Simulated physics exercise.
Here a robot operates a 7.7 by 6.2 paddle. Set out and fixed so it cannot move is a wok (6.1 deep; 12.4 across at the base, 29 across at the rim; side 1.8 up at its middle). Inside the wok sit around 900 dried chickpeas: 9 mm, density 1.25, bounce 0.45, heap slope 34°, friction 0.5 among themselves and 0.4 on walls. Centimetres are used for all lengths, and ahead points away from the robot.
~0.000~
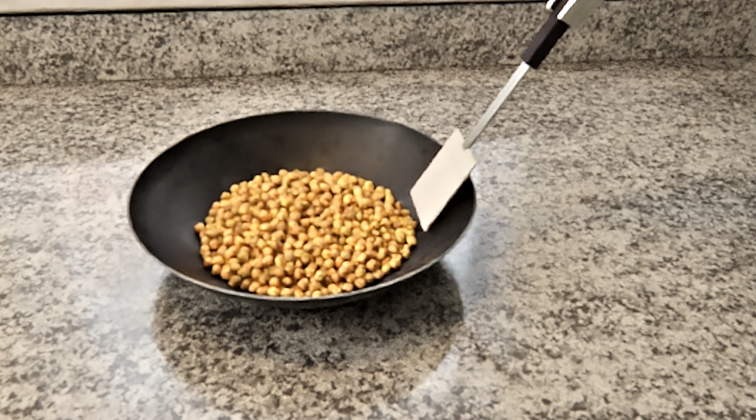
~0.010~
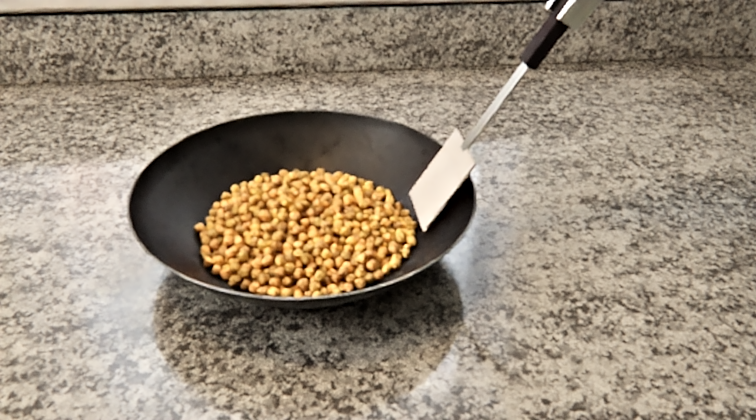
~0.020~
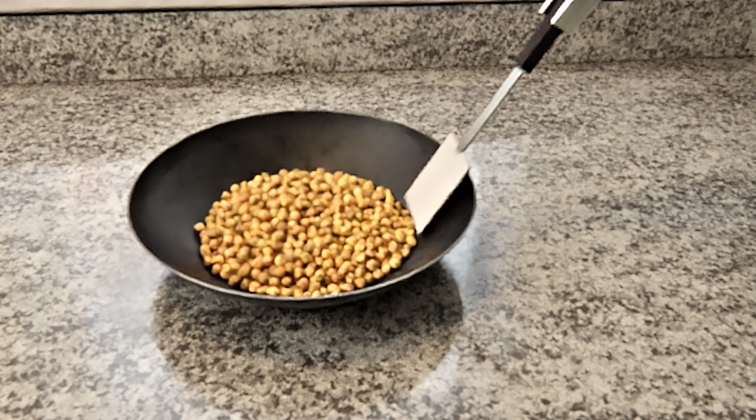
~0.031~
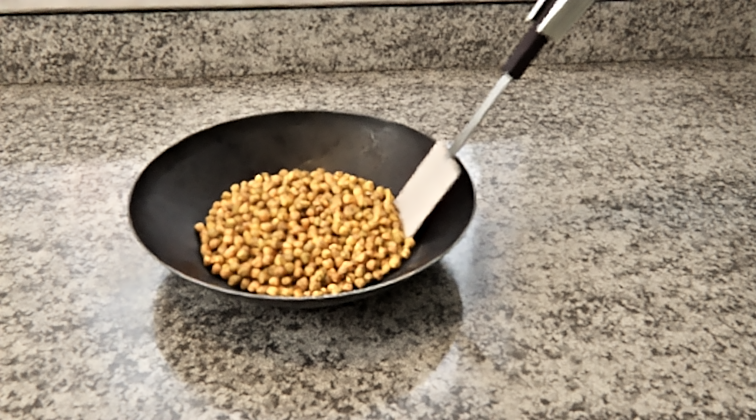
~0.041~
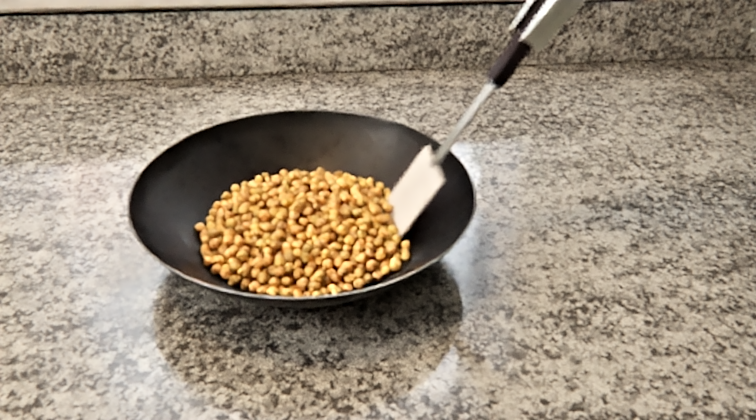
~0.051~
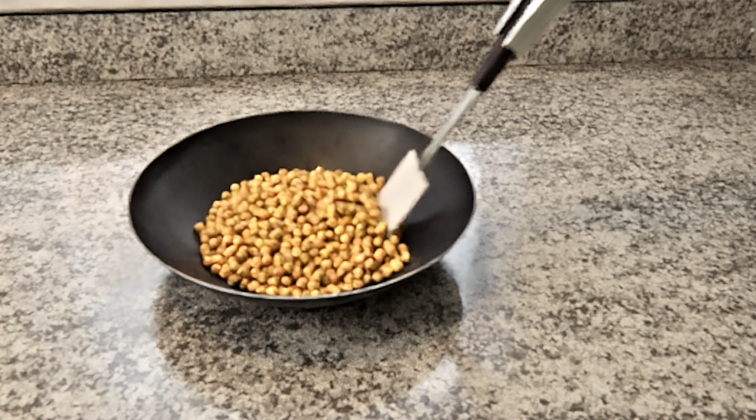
On a speckled grey granite countertop with a low backsplash, seen from the front and slightly above, the camera stays still. A black wok left of centre holds a heap of golden-brown chickpeas, with a pale, flat paddle on a thin metal shaft and dark collar at its right side. The paddle rests briefly, then slides left into the heap's right edge, nudging the nearest chickpeas.
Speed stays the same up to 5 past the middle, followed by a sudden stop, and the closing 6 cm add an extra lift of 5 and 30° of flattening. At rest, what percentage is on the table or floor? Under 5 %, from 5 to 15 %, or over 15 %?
From 5 to 15 %.
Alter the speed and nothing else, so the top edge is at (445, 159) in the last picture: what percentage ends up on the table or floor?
About 0 percent.
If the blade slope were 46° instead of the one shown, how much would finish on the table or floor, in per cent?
Some 10 in a hundred.
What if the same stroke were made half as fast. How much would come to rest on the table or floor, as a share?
The share on the table or floor would be about 0 percent.
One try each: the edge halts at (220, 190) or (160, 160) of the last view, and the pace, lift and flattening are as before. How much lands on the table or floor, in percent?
Roughly 15 and 30 per cent.
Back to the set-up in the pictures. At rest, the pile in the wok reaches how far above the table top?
Top of the heap: Roughly 5.0 cm above the table top.
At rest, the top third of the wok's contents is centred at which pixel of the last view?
(228, 223).
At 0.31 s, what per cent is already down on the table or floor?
It works out to about 6 in a hundred.
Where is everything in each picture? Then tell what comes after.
The first picture shows the paddle top edge at (467, 145), sloping 59°; upper third of the load around (307, 224), from x 200 to 410, top at y 175; 900 in the wok.
The second picture shows the paddle top edge at (466, 146), sloping 59°; upper third of the load around (307, 224), from x 200 to 410, top at y 175.
The third picture shows the paddle top edge at (461, 149), sloping 59°; upper third of the load around (307, 224), from x 200 to 410, top at y 170.
The fourth picture shows the paddle top edge at (450, 155), sloping 59°; upper third of the load around (308, 223), from x 200 to 410, top at y 170.
The fifth picture shows the paddle top edge at (435, 162), sloping 59°; upper third of the load around (312, 222), from x 200 to 405, top at y 170.
The sixth picture shows the paddle top edge at (419, 167), sloping 59°; upper third of the load around (312, 220), from x 200 to 405, top at y 170; 900 in the wok.
After 0.08 s, sloping 59°, highest piece 5 above the table; 900 in the wok.
After 0.10 s, sloping 50°, highest piece 8 above the table; 900 in the wok.
After 0.31 s, sloping 29°, highest piece 17 above the table; 812 in the wok, 50 on the table or floor, 38 on the blade or in flight.
After 1.36 s, sloping 29°, highest piece 4 above the table; 812 in the wok, 88 on the table or floor.
In the end, 812 in the wok, 88 on the table or floor. That is 10 % on the table or floor.
